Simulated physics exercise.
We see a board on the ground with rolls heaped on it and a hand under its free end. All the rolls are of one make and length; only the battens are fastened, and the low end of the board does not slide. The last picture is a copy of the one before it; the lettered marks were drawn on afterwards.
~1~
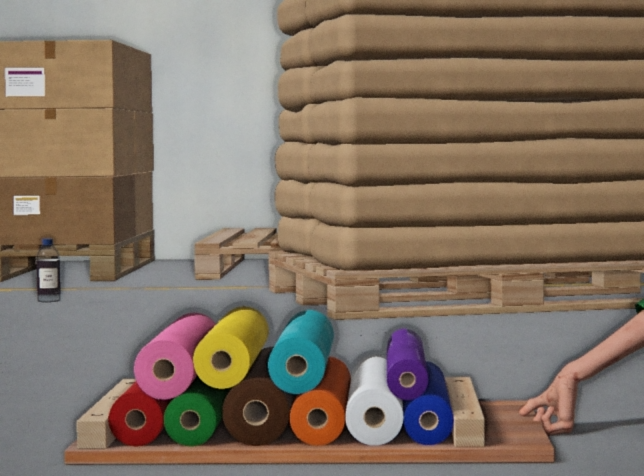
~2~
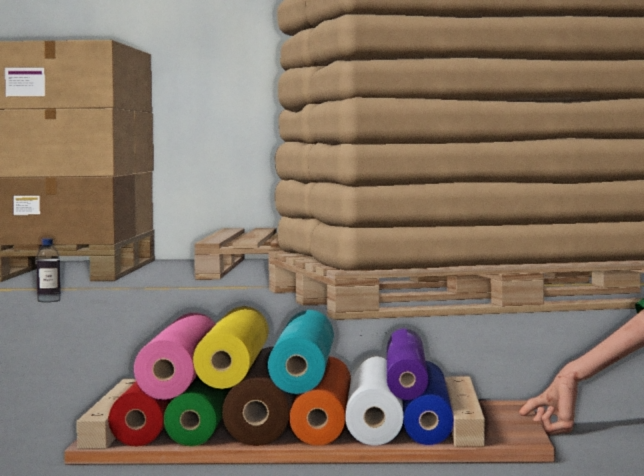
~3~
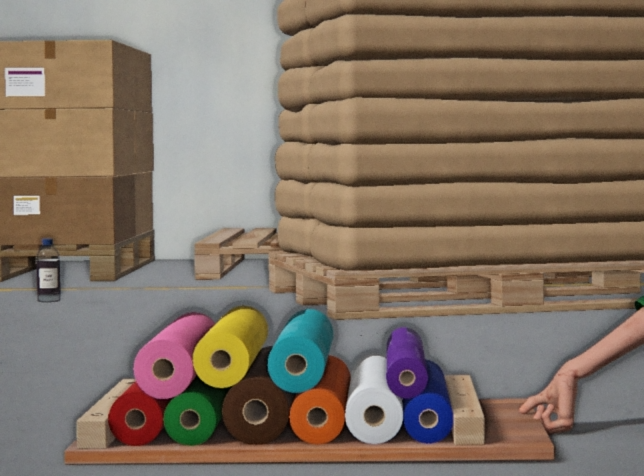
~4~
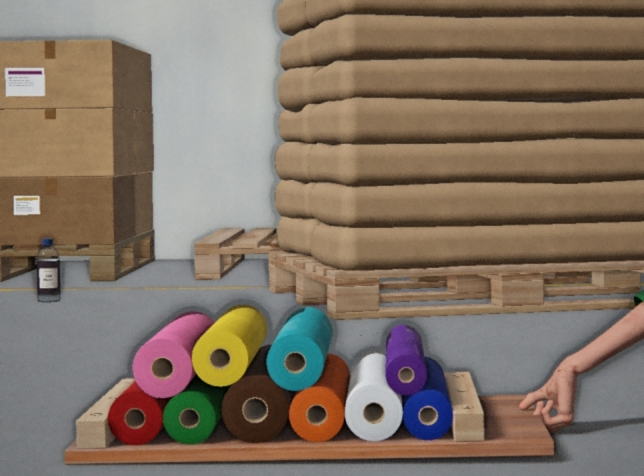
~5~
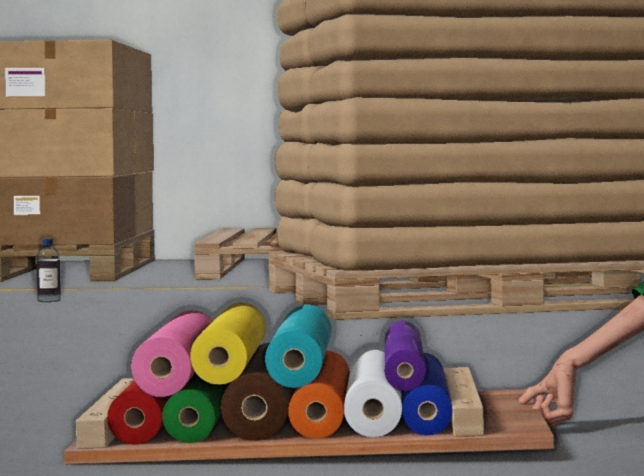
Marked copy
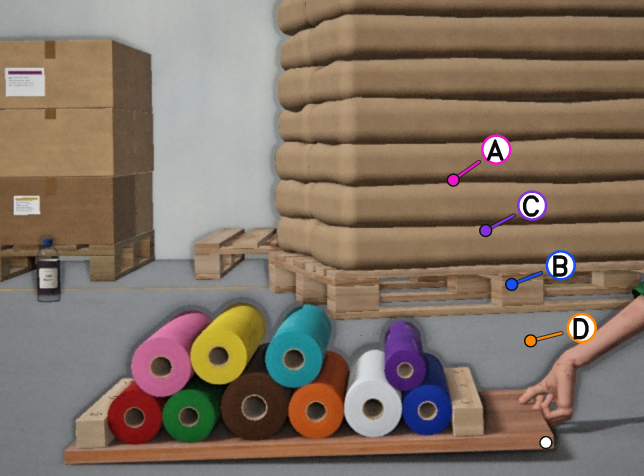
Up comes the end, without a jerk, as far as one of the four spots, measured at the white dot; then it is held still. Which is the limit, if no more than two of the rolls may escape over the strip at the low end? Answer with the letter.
Up to A.
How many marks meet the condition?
The number is four.
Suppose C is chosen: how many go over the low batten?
The count is two.
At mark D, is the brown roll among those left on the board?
The brown roll: Yes.
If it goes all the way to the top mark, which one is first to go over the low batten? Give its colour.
The pink one.
On the copy, A at (453, 180); B at (512, 284); C at (485, 231); D at (530, 341); the white dot at (546, 443).
On A. First, board at 19°.
Then, board at 35°.
Finally, board at 35°, two over the low batten (pink, yellow).
By contrast, B two over the low batten (pink, yellow); C two over the low batten (pink, yellow); D two over the low batten (pink, yellow).
